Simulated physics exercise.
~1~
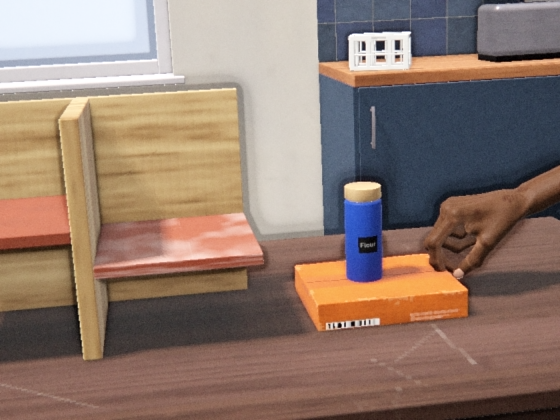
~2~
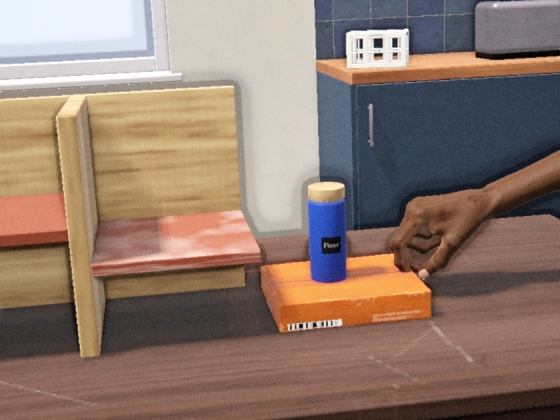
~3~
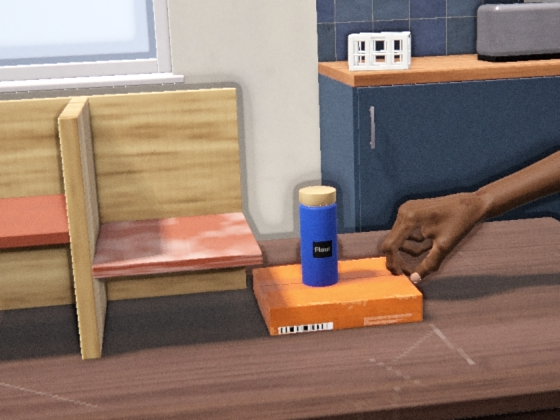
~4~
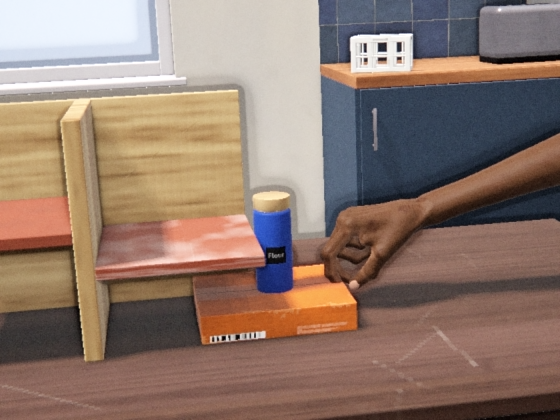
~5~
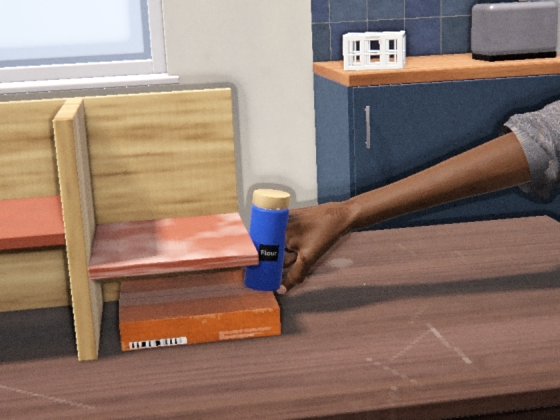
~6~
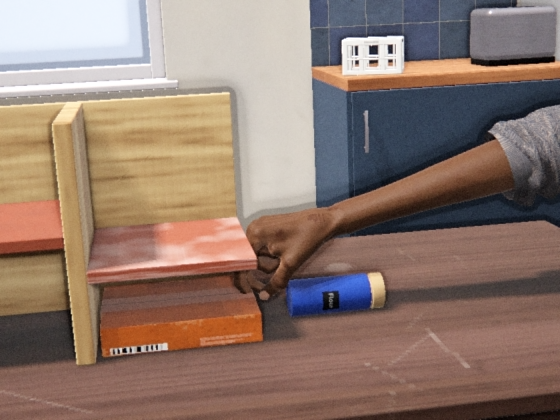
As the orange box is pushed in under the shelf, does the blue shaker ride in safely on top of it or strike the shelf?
The blue shaker strikes the edge of the shelf. It is scraped off the box and ends up lying on its side on the table.
